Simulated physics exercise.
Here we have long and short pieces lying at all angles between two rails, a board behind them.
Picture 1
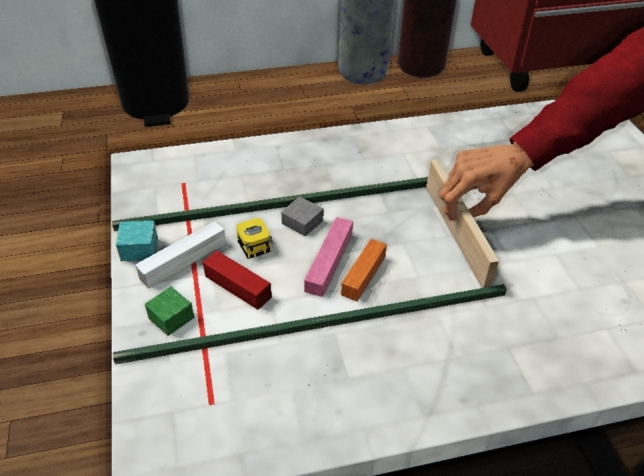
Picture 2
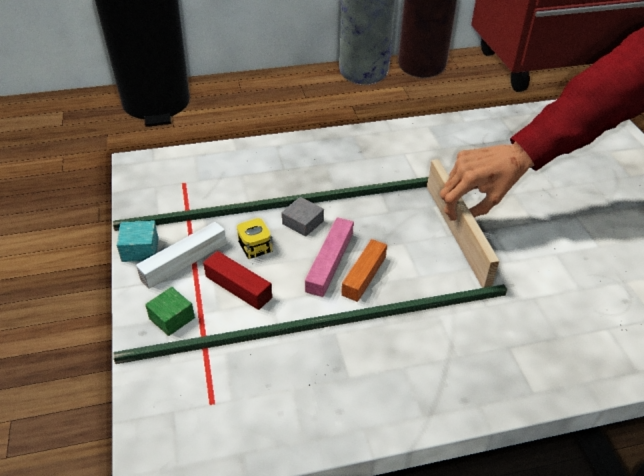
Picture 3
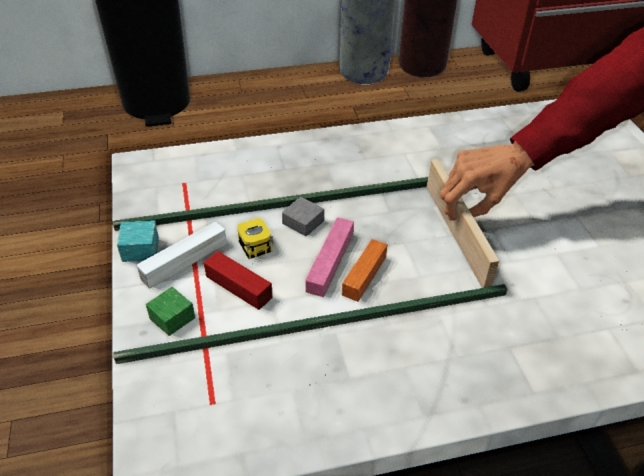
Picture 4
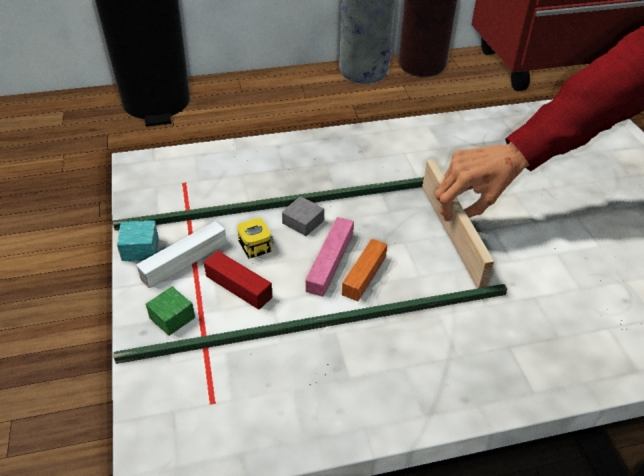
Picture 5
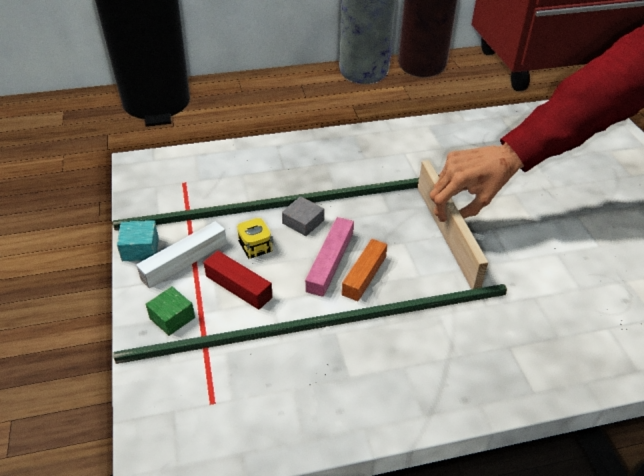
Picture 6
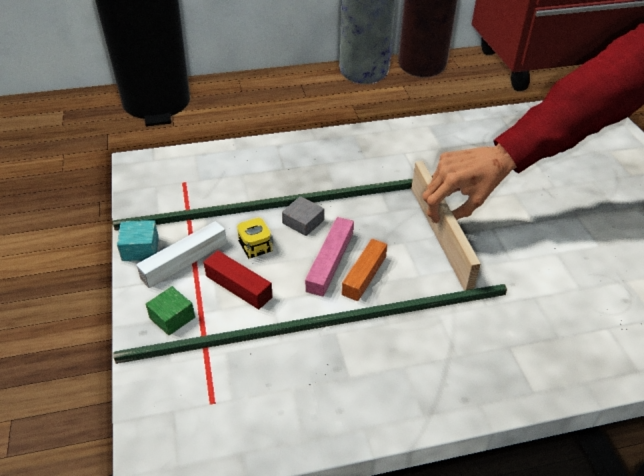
A hand in a red sleeve grips an upright wooden board at the right end of two dark green rails on a pale marble-patterned tabletop, seen from above at an angle. Between the rails lie turquoise, white, green, red, yellow, grey, pink and orange pieces, left to right, with a red line crossing near the left. The hand holds nearly still, then slides the board slightly left, while the pieces and view stay put.
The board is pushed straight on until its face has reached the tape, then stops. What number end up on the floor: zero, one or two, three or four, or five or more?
In the end the number that fall off is one or two.
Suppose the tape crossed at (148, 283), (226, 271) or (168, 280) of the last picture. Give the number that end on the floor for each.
In that order 5, 0 and 3.
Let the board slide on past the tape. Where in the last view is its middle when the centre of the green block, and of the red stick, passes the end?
Near (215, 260) and (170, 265).
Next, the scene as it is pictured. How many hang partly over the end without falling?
It comes to 2.
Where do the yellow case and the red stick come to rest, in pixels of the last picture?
The yellow case stops around (156, 249); the red stick around (141, 290).
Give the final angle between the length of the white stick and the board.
Roughly 20° out of line.
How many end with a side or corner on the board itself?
In contact: 3.
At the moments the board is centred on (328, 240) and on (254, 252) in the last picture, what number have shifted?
3 and 7.
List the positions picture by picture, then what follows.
Turquoise block (137, 241); green block (170, 311); white stick (183, 254); board (459, 221); tape (195, 276), in the first picture.
Green block (170, 311); orange bar (365, 270), in the second picture.
White stick (184, 254); red stick (238, 280), in the third picture.
Turquoise block (138, 241); pink bar (331, 255), in the fourth picture.
Green block (171, 311); grey block (303, 216), in the fifth picture.
Turquoise block (138, 241); green block (171, 311); white stick (183, 254); board (442, 223); tape (196, 275), in the sixth picture.
A little later, none off yet; turquoise block at rest near (138, 241); green block at rest near (171, 311); white stick at rest near (183, 254).
Next, none off yet; turquoise block at rest near (138, 241); green block at rest near (171, 311); white stick moving near (174, 254).
When it is over, the number that fall off is one or two; down, green block.
